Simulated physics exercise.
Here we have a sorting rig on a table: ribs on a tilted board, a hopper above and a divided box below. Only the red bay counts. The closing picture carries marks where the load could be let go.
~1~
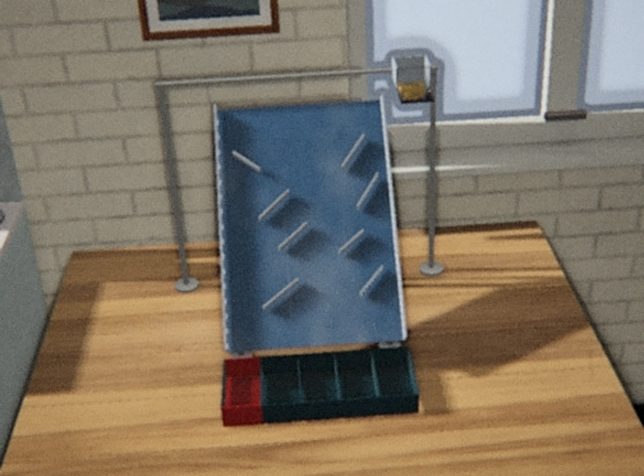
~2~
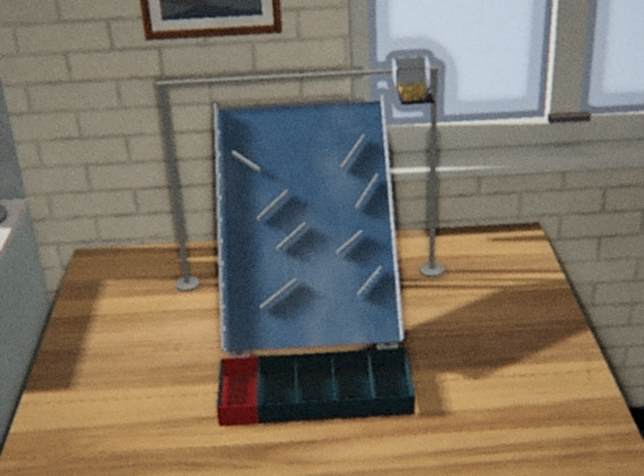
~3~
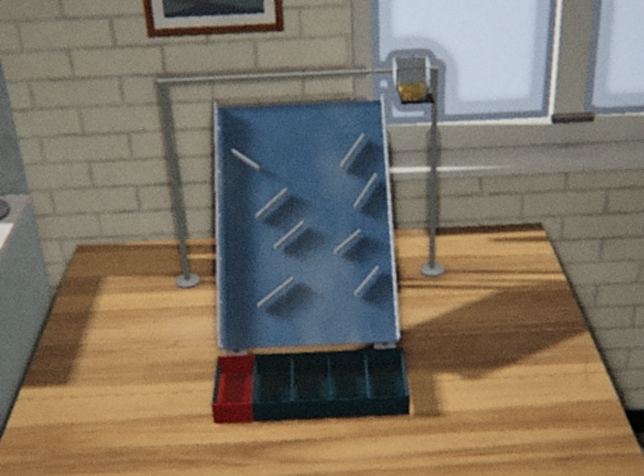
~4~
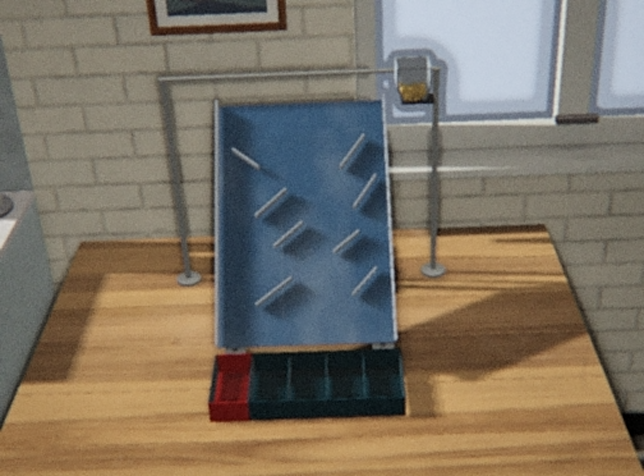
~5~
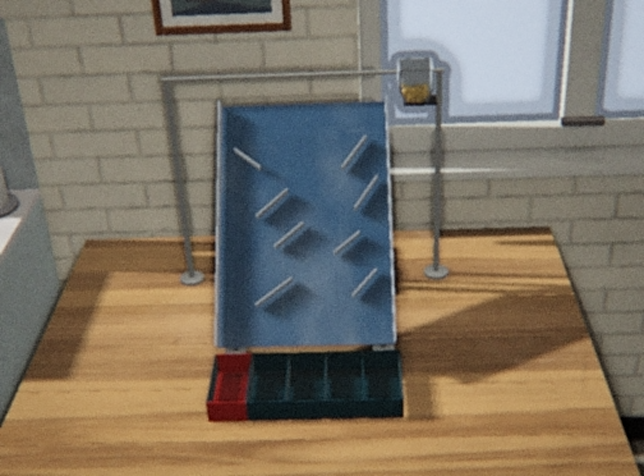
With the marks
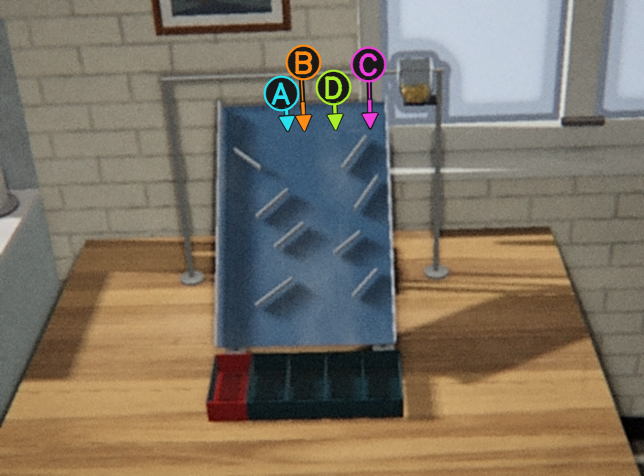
A tilted blue board with ribs stands above a divided box as the view shifts slightly.
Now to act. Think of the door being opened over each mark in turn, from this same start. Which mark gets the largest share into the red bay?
Use mark A.
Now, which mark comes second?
The answer is B.
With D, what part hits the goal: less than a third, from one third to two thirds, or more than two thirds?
Less than a third.
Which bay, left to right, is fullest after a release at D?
It is the third one.
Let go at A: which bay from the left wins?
The first.
On the marked copy, mark A meets the board at (287, 125); mark B meets the board at (304, 125); mark C meets the board at (370, 122); mark D meets the board at (335, 124).
With A, the larger part in the red bay, roughly a quarter in other bays, just a few outside the box.
With B, roughly half in the red bay, roughly half in other bays.
With C, just a few in the red bay, almost all in other bays.
With D, about a tenth in the red bay, almost all in other bays, just a few outside the box.
